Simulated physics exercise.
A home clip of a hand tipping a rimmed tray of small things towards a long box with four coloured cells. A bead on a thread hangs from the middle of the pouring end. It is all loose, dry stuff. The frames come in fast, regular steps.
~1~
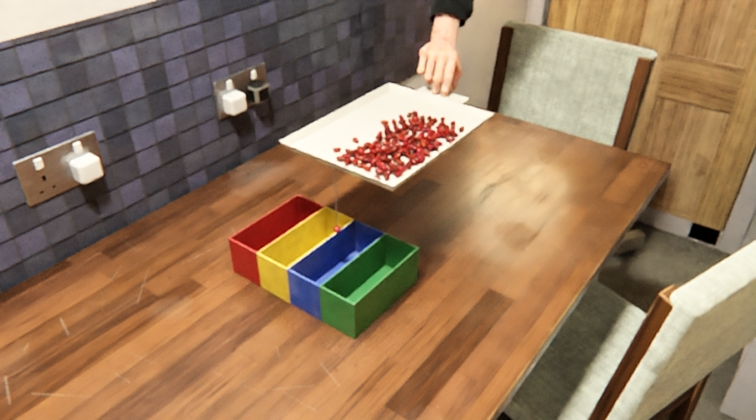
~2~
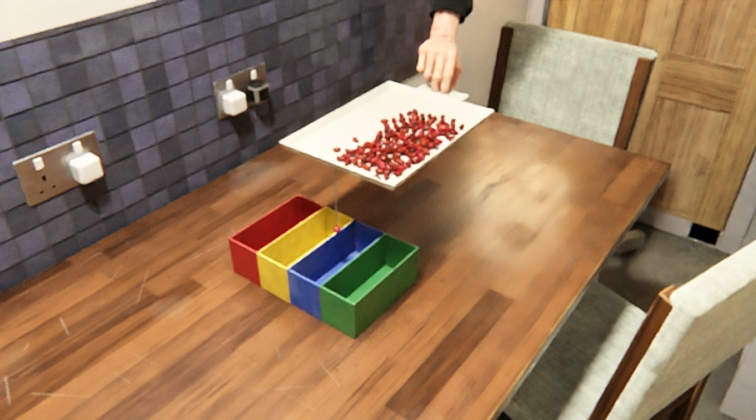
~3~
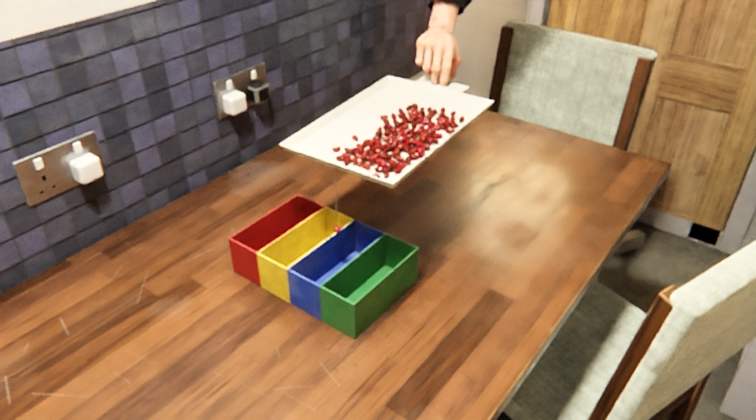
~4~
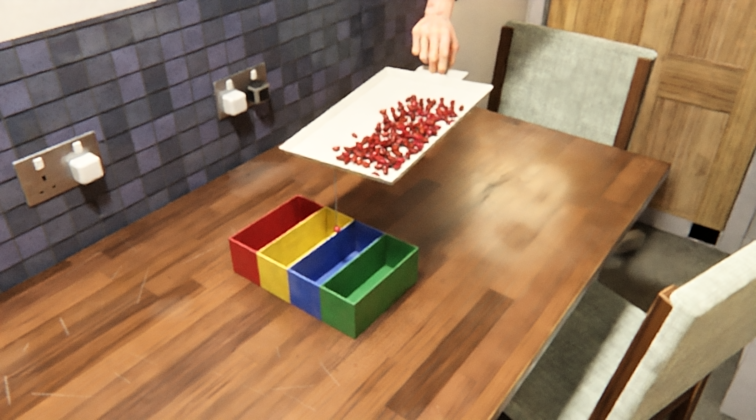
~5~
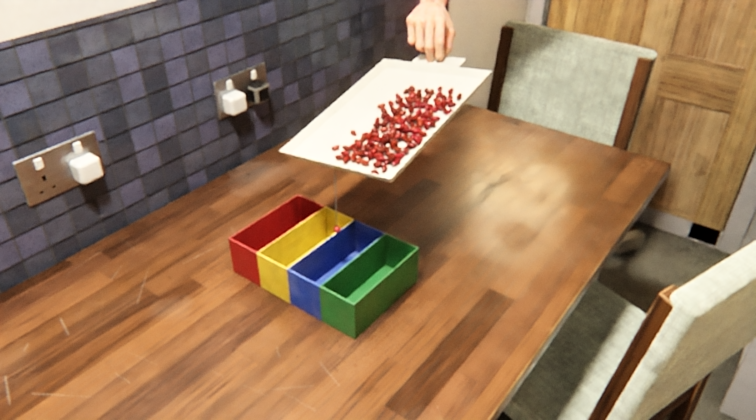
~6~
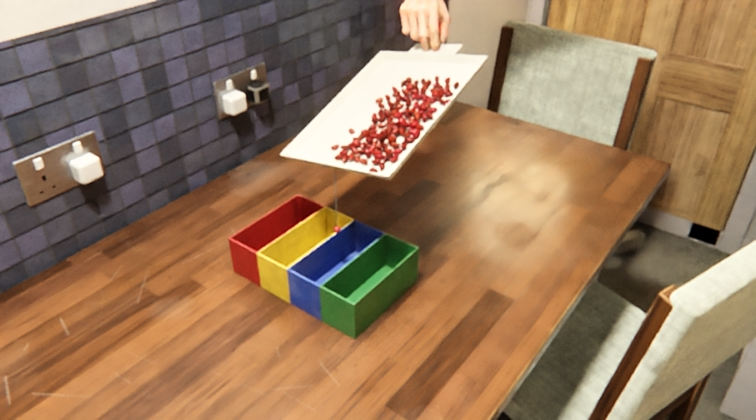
At the start, a hand holds a white tray of small red pieces nearly level above a wooden table, near a box with red, yellow, blue and green cells. The hand then raises the far end, steadily steepening the tray towards its near left corner, while the pieces stay heaped on it.
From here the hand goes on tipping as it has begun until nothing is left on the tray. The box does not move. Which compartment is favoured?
The red one ends fullest.
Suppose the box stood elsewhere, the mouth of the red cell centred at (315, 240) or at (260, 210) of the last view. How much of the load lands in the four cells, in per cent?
First some 20, then 100 per cent.
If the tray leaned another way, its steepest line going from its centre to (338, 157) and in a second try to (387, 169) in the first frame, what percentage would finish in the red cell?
About 30 and 0 per cent.
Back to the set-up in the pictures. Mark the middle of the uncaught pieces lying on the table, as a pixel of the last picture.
Roughly at (217, 232).
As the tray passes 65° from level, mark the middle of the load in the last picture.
Close to (300, 165).
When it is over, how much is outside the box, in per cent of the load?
It comes to 10 per cent or so.
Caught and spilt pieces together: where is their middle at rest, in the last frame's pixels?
Near (281, 253).
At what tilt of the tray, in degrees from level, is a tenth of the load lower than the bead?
Roughly 65°.
Soon, tray tipped steeply; about two thirds on the tray; a small part in the red cell; a stray few in the yellow cell; about a third falling or outside the box.
A while on, tray tipped past a quarter turn; about two thirds in the red cell; about a quarter in the yellow cell; a stray few in the blue cell; a small part falling or outside the box.
Towards the end, tray tipped past a quarter turn; about two thirds in the red cell; about a quarter in the yellow cell; a stray few in the blue cell; a small part falling or outside the box.
Finally, tray tipped past a quarter turn; about two thirds in the red cell; about a quarter in the yellow cell; a stray few in the blue cell; none in the green cell; a small part outside the box.
